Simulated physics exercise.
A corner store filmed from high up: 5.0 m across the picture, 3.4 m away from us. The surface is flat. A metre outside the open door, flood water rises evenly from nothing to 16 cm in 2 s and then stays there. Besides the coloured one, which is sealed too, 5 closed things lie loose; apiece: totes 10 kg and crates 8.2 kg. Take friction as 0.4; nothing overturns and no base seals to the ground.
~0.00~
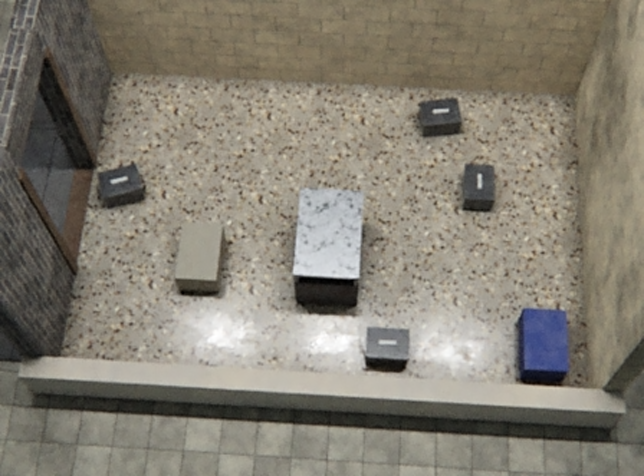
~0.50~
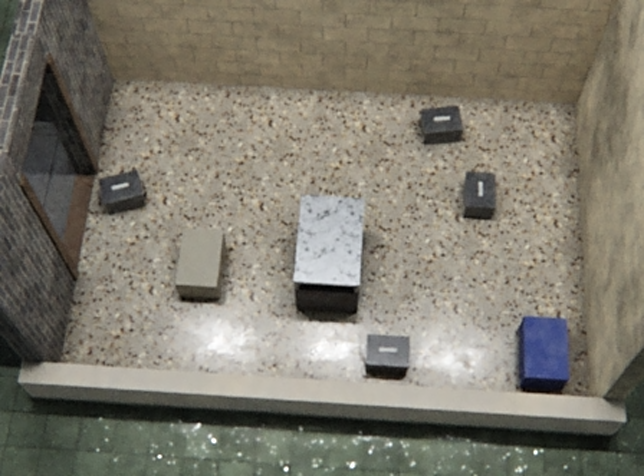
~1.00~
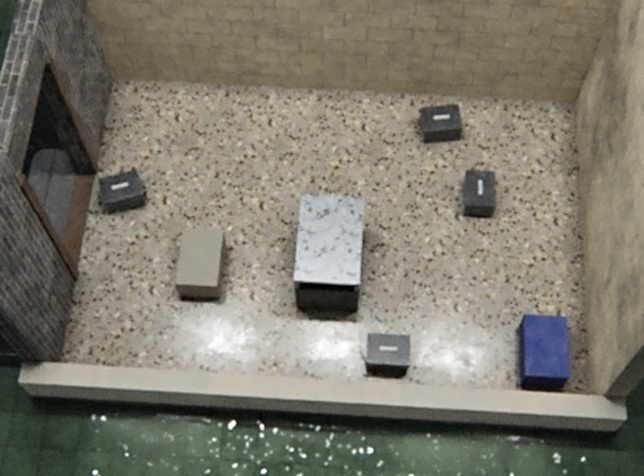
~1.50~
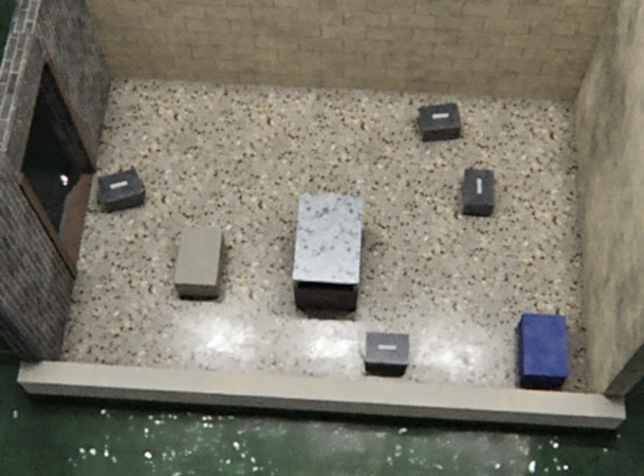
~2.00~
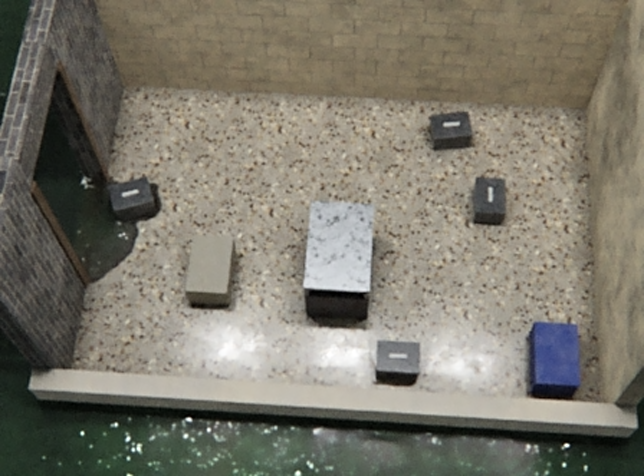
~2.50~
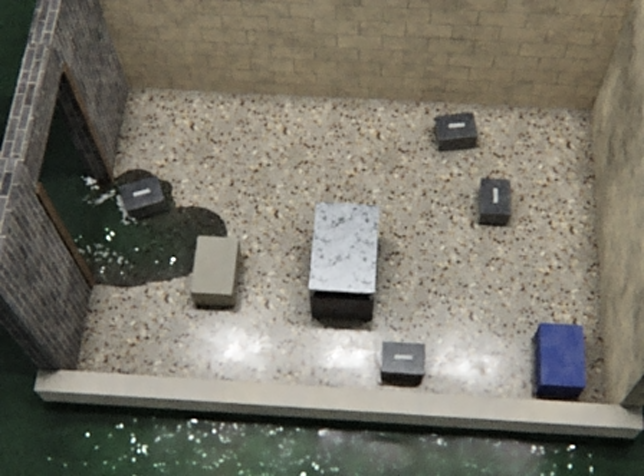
Dark green water spreads over the paving outside a walled, speckled-floor corner store, seen from high above with an open doorway on the left. Inside, a marble-topped block stands near the middle, a tan box to its left, a blue crate at lower right, and four dark grey boxes around them. The view shifts slightly as water enters the doorway, fans across the floor, and nudges the nearest grey box.
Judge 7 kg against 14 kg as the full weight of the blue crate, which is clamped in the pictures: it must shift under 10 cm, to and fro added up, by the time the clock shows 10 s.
Verdict: Only the higher weight holds it.
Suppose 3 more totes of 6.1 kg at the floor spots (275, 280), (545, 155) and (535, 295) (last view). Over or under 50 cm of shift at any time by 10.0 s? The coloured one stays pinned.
In turn: Past it, under, short of it.
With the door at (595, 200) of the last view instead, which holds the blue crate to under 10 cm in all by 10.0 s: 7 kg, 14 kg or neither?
Then only the higher weight holds it.
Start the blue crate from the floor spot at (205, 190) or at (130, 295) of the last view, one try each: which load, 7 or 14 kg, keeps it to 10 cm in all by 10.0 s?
In turn: Neither is enough; neither holds.
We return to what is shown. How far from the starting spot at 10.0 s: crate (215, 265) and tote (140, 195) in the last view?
In that order: 150 cm, 120 cm.
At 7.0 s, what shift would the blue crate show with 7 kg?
Roughly 0 cm.
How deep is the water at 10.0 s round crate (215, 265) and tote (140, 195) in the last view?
About 6 and 6 cm.
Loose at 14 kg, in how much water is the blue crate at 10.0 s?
Roughly 4 cm.
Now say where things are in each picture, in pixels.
In the first frame, the blue crate at (546, 339), on the bottom; 0.0 m2 under water; 0 of 6 have shifted.
In the second frame, the blue crate at (546, 347), on the bottom; water covers 0.0 m2; 0 of 6 have shifted.
In the third frame, the blue crate at (547, 346), on the bottom; 0.0 m2 under water; 0 of 6 have shifted.
In the fourth frame, the blue crate at (545, 344) rests on the ground; water covers 0.0 m2; 0 of 6 have shifted.
In the fifth frame, the blue crate at (557, 353) rests on the ground; 0.3 m2 under water; 0 of 6 have shifted.
In the sixth frame, the blue crate at (562, 354), on the bottom; water covers 1.0 m2; 1 of 6 have shifted.
After 3.5 s the blue crate would be 0 cm from its start with 7 kg and 0 cm from its start with 14 kg; 0 cm of water round it then.
After 4.5 s the blue crate would be 0 cm from its start with 7 kg and 0 cm from its start with 14 kg; 0 cm of water round it then.
After 7.0 s the blue crate would be 2 cm from its start with 7 kg and 0 cm from its start with 14 kg; 3 cm of water round it then.
After 10.0 s the blue crate would be 47 cm from its start with 7 kg and 0 cm from its start with 14 kg; 4 cm of water round it then.
